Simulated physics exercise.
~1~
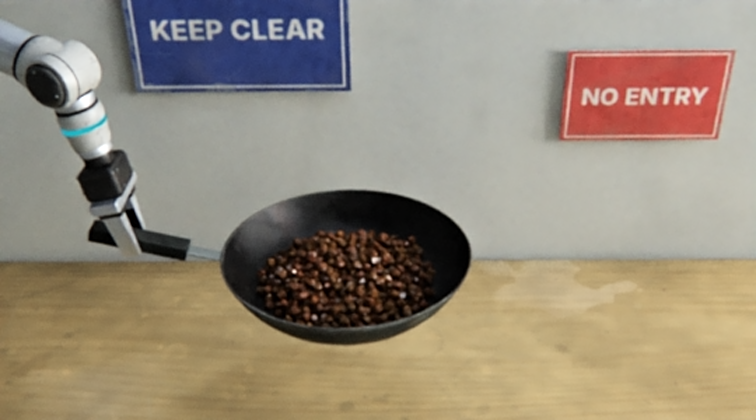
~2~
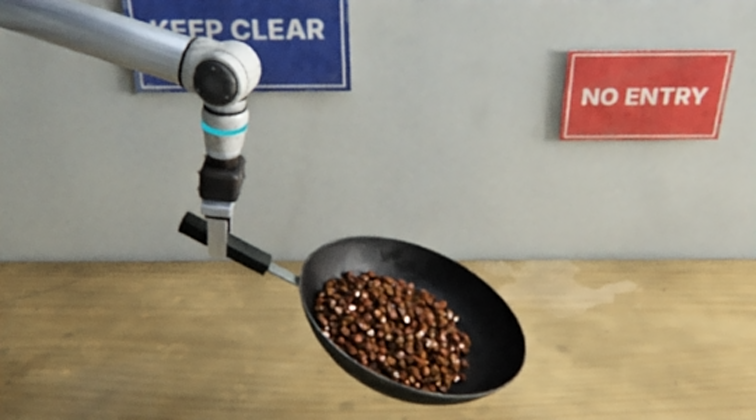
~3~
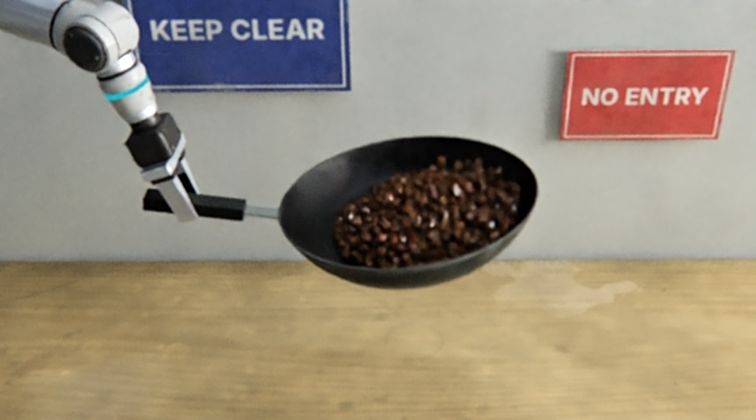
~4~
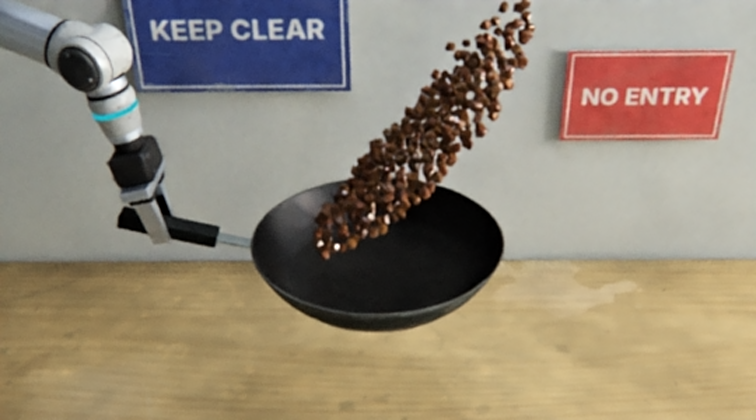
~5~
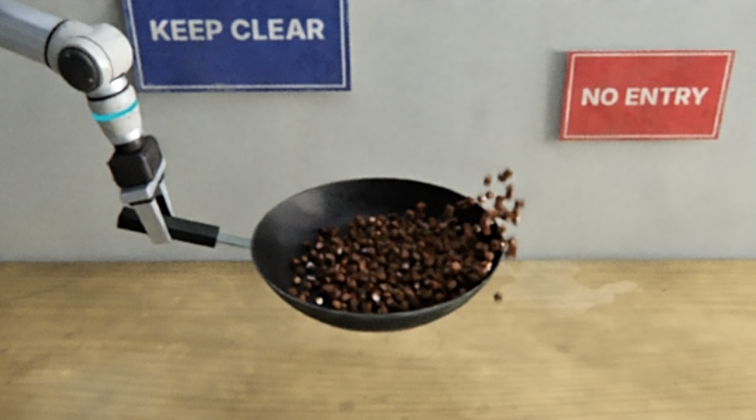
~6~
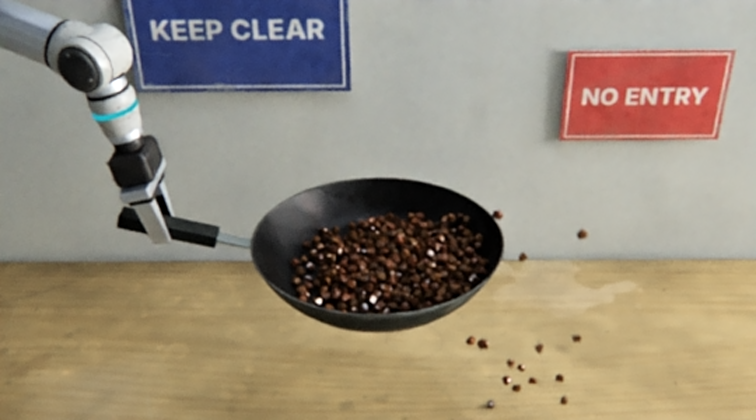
At the start, a robot arm holds a black frying pan heaped with small brown pellets above a wooden table, with blue and red signs on the wall behind. The arm moves the pan right and down, tipping its far side lower. It then swings the pan upward and levels it, the pellets bunching toward the right. As the pan drops back left, the pellets fly up in a long slanted stream. Most land back inside, while some spill past the right rim. The pan stays still, mostly full, with a few pellets scattered over the table and others still falling.
